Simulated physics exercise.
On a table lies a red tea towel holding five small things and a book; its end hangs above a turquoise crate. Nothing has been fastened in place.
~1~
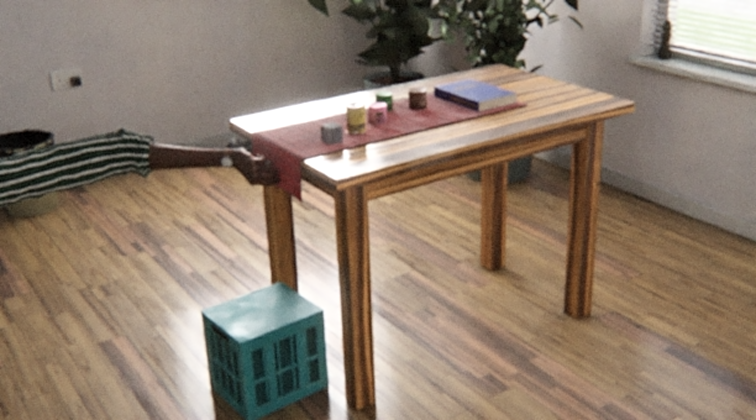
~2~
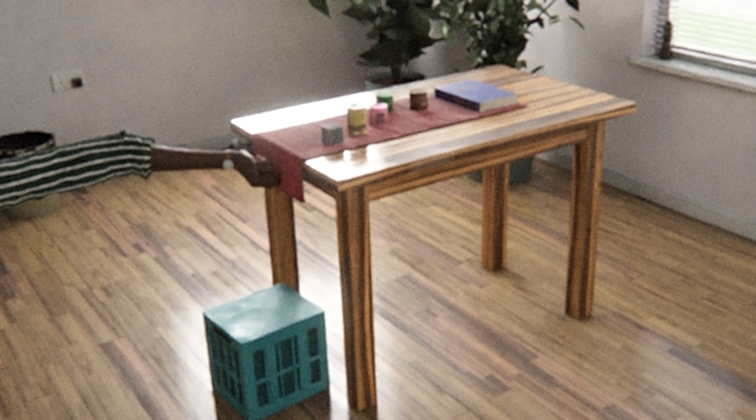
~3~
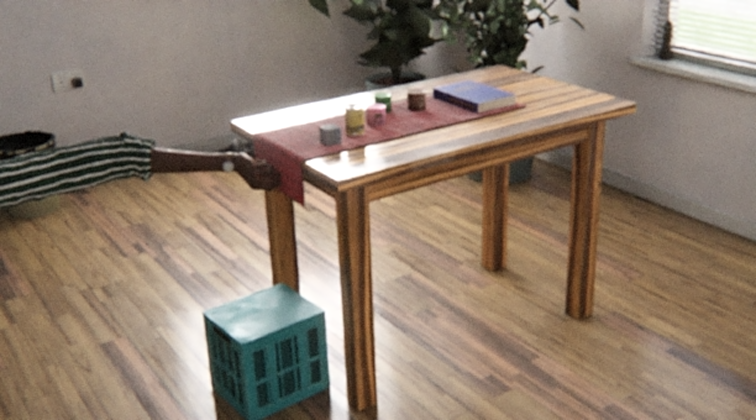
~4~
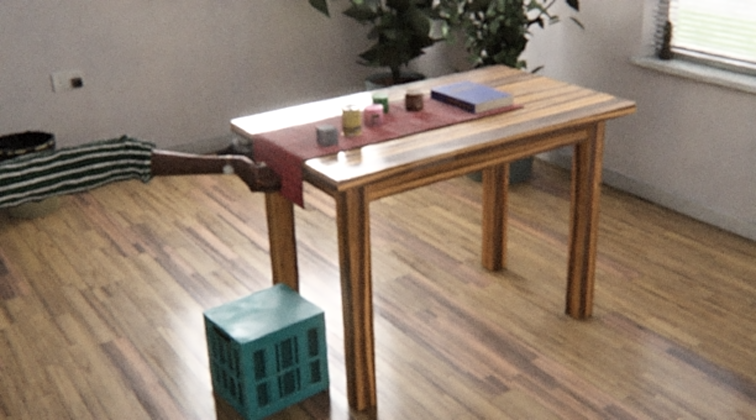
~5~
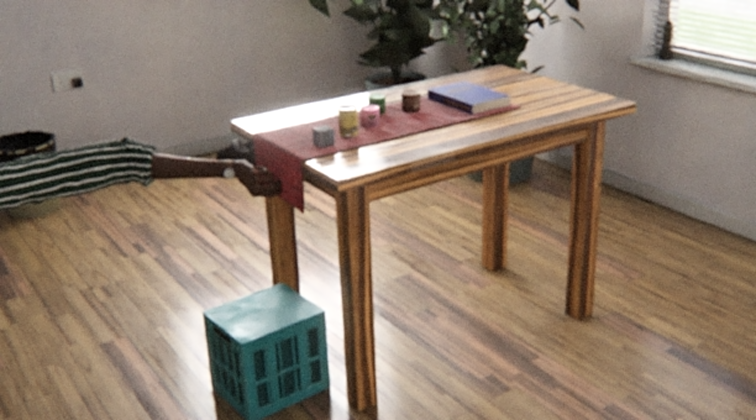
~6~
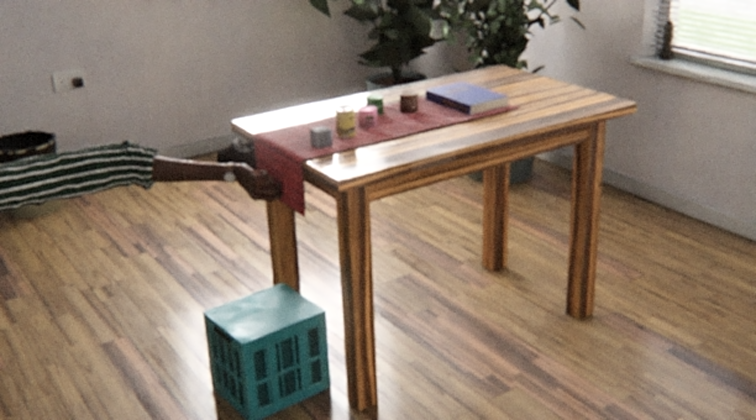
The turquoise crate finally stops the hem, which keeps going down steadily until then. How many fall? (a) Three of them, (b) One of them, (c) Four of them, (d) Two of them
Option a: Three of them.
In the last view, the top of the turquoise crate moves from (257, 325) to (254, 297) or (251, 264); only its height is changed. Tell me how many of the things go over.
It comes to 2 and 1 over the edge.
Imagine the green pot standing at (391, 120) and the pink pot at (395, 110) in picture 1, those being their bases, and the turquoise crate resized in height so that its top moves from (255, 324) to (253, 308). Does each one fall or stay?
The green pot stays put; the pink pot stays put.
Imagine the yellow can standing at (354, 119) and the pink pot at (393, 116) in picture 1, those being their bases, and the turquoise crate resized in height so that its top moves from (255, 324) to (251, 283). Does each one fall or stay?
As for the yellow can, it stays in place; as for the pink pot, it stays in place.
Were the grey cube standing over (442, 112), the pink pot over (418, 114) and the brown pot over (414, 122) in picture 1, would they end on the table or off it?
The grey cube stays put; the pink pot stays put; the brown pot stays put.
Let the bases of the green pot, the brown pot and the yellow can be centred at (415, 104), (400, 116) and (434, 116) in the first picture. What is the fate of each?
The green pot does not fall; the brown pot stays on; the yellow can survives.
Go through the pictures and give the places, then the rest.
In the first picture, hem (303, 202); grey cube (331, 125); yellow can (355, 104); pink pot (377, 105); green pot (384, 94); brown pot (418, 90); top of the crate (255, 324).
In the second picture, hem (306, 203); grey cube (332, 126).
In the third picture, hem (304, 207); yellow can (354, 106).
In the fourth picture, hem (305, 209); pink pot (373, 107); top of the crate (256, 325).
In the fifth picture, hem (304, 214); green pot (377, 96).
In the sixth picture, hem (305, 217); grey cube (321, 129); yellow can (345, 108); pink pot (367, 108); green pot (374, 97); brown pot (409, 93).
A little later, hem near (283, 241); grey cube gone.
Next, hem near (285, 281); grey cube and yellow can gone.
Later still, hem on the crate; grey cube, yellow can and pink pot gone.
When it is over, hem on the crate; grey cube, yellow can and pink pot gone. It carries off three.
